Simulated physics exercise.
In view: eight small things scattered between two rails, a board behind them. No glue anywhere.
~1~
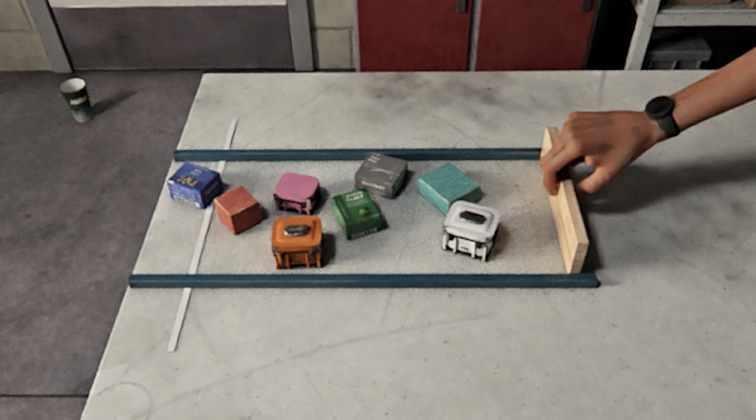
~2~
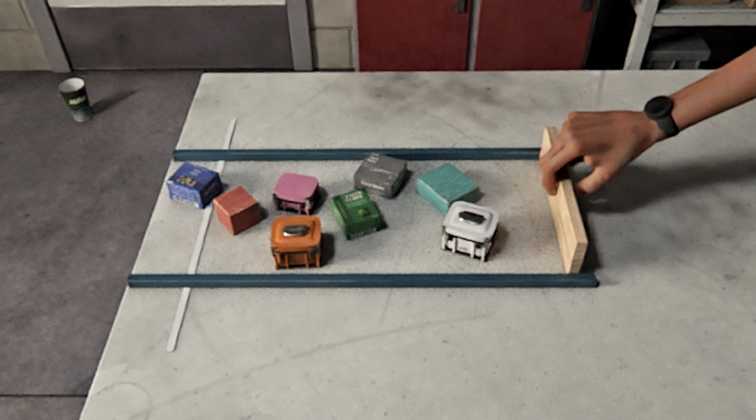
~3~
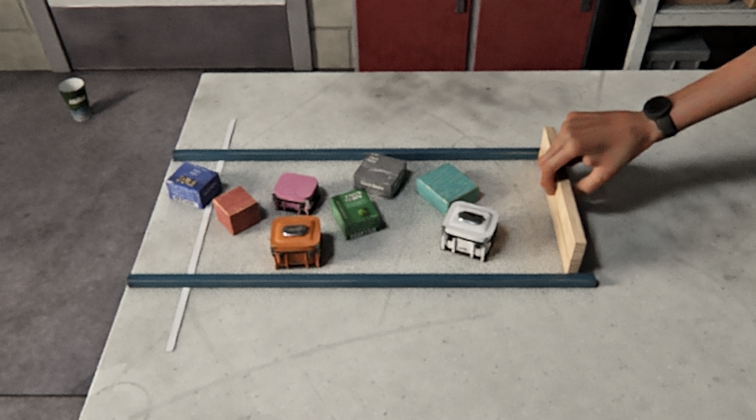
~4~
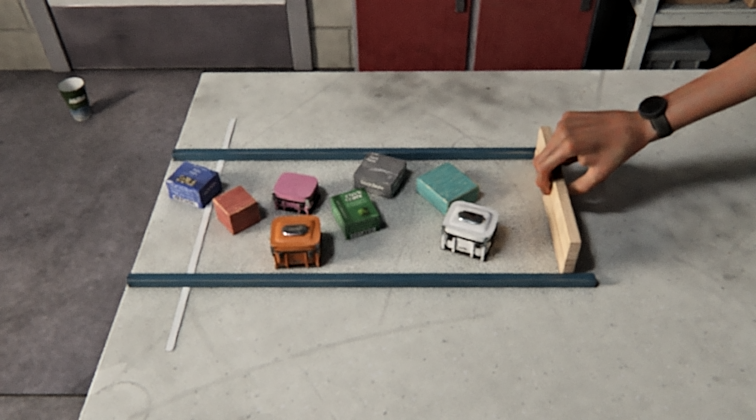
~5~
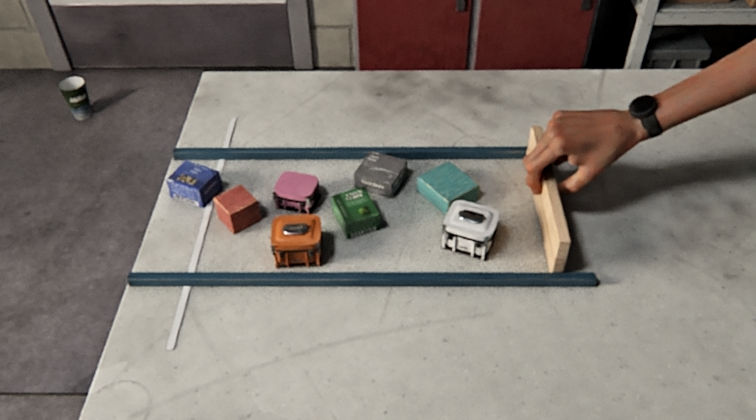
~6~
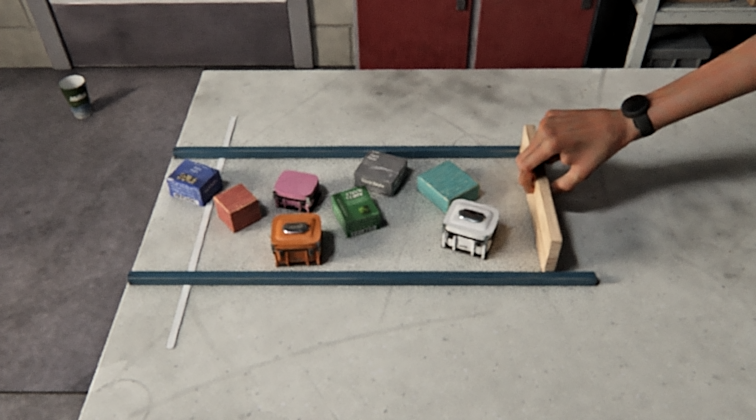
On a pale tabletop, eight small boxes and cases sat scattered between two dark rails while a hand wearing a black watch slid a wooden board slightly left toward them, the items staying still.
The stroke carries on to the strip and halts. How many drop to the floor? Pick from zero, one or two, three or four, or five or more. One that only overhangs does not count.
As it turns out, the number that fall off is five or more.
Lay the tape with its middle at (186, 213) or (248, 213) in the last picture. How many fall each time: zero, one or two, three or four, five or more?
One after another: At least five; just one or two.
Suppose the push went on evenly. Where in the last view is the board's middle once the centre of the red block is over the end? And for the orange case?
Near (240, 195) and (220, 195).
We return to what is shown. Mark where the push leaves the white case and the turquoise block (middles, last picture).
The white case at (171, 237), the turquoise block at (194, 177).
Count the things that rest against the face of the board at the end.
That makes 2.
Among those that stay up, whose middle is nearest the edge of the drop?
That is the green box.
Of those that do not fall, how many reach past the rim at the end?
The number is 1.
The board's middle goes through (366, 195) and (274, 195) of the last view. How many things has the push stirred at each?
At the one place 6, at the other 8.
A little later, none off yet; blue box at rest near (195, 183); red block at rest near (238, 208); pink case at rest near (297, 192).
Next, none off yet; blue box moving near (184, 181); red block shifted about its own width near (211, 211); pink case shifted well along near (223, 188).
When it is over, the number that fall off is five or more; down, grey box, orange case, pink case, red block and blue box.
